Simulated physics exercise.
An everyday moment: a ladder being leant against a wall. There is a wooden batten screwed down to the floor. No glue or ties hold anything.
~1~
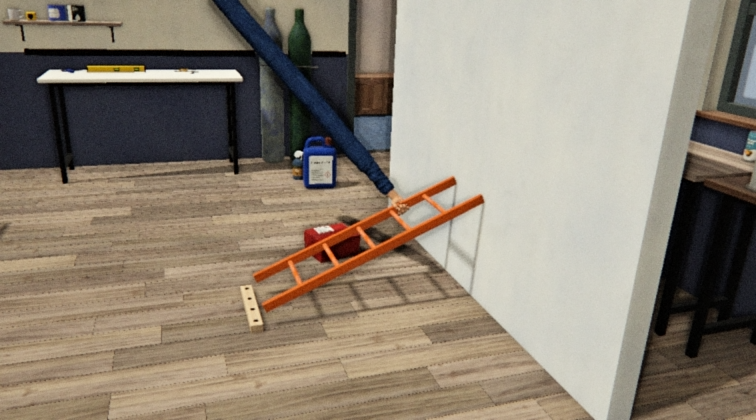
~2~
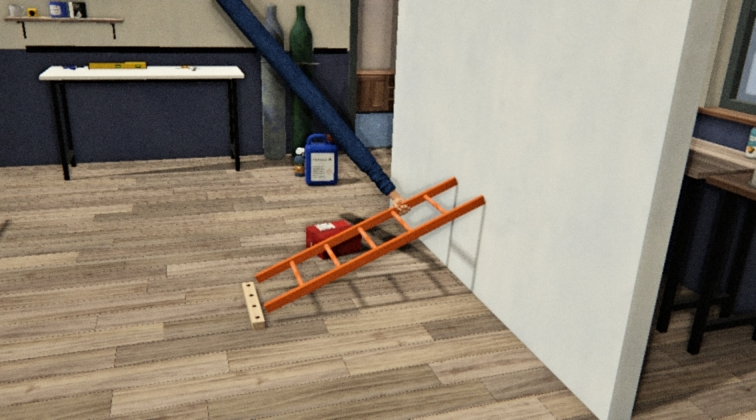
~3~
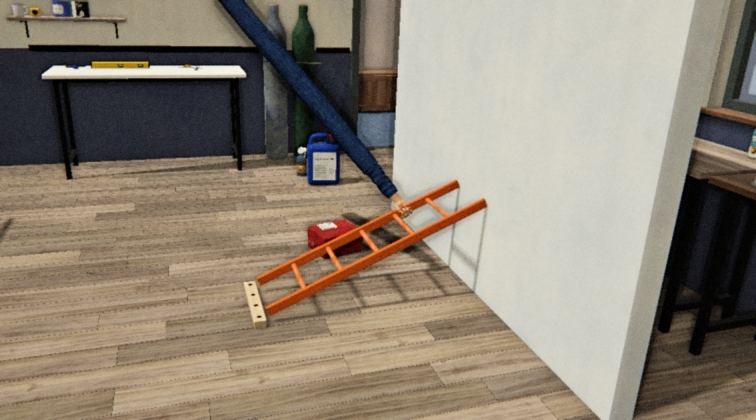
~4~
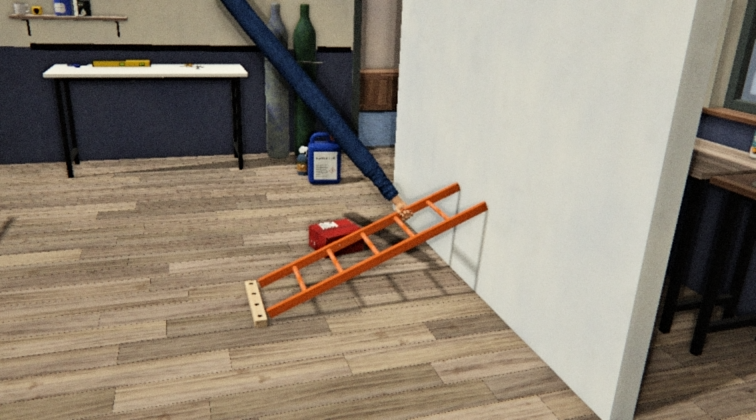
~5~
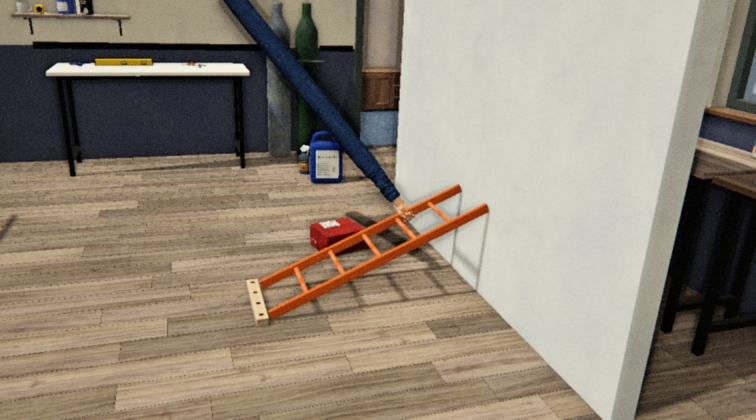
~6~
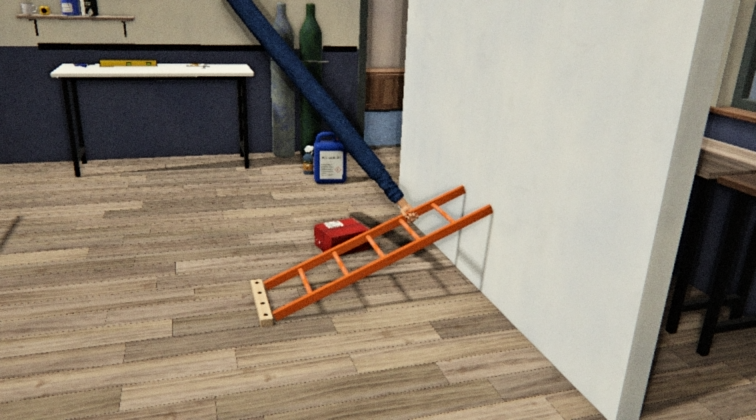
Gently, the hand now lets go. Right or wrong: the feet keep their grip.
Right.
Then, 0.10 s after the last picture, orange ladder moving near (376, 250).
Then, 0.48 s after the last picture, orange ladder at rest near (376, 249).
At rest, the orange ladder holds its place, near (376, 249); the bystanders in place.
